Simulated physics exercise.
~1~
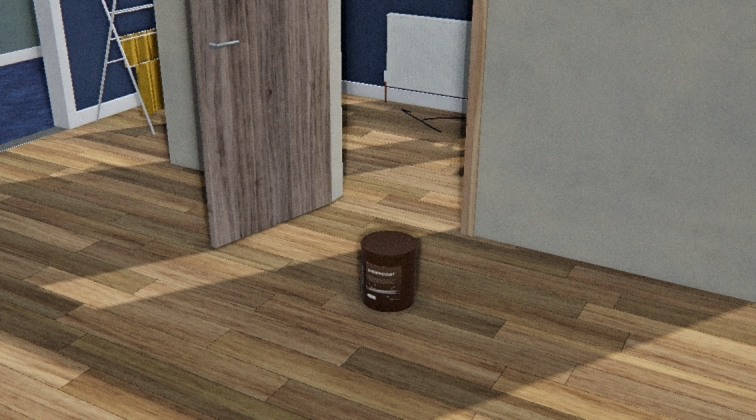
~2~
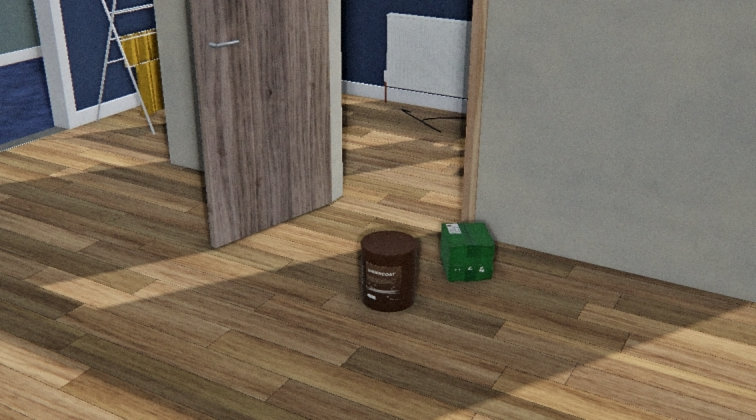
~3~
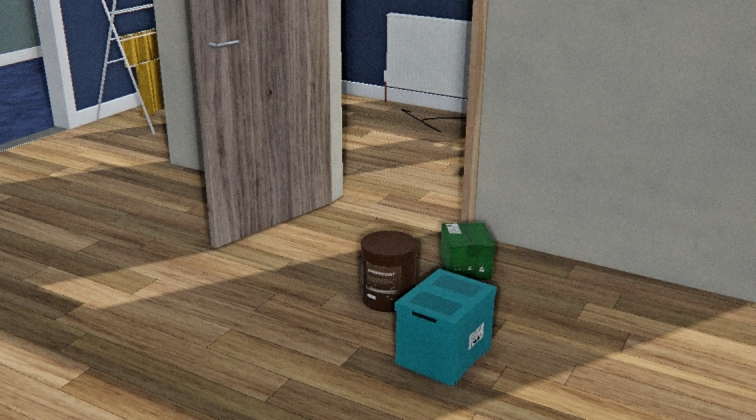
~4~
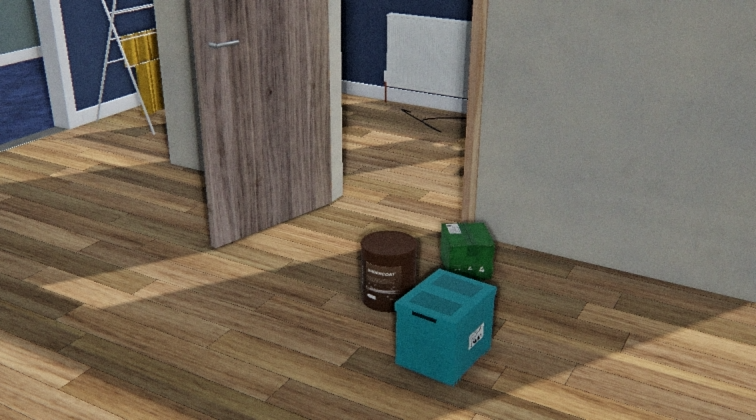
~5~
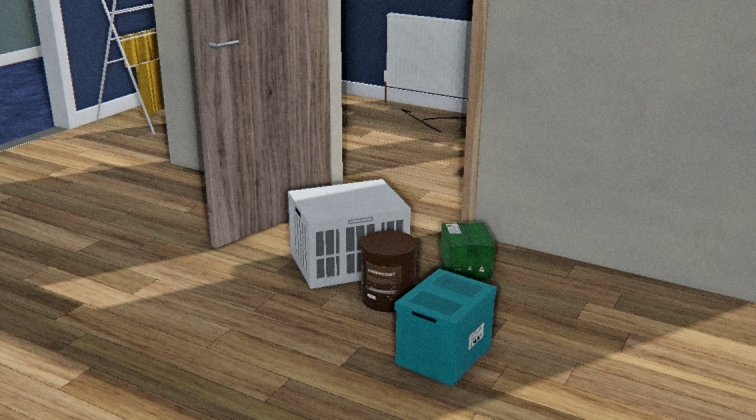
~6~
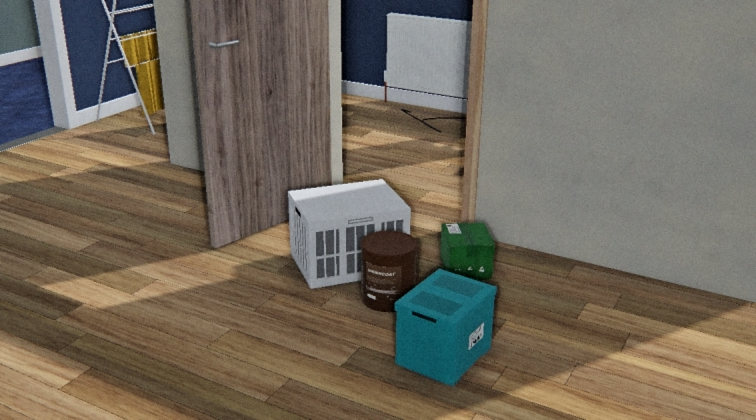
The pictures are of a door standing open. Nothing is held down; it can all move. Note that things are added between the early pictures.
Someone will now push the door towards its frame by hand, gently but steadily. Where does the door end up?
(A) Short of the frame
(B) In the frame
The answer is A.
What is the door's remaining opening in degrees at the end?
Roughly 75 degrees open.
Then, 0.40 s past the last view, open by 98°.
Then, 0.60 s past the last view, open by 90°.
Then, 0.80 s past the last view, open by 80°.
Then, 0.90 s past the last view, open by 76°.
Finally, open by 76°; all 4 still in place. Final places as the last picture's camera would see them, white chest near (350, 232).
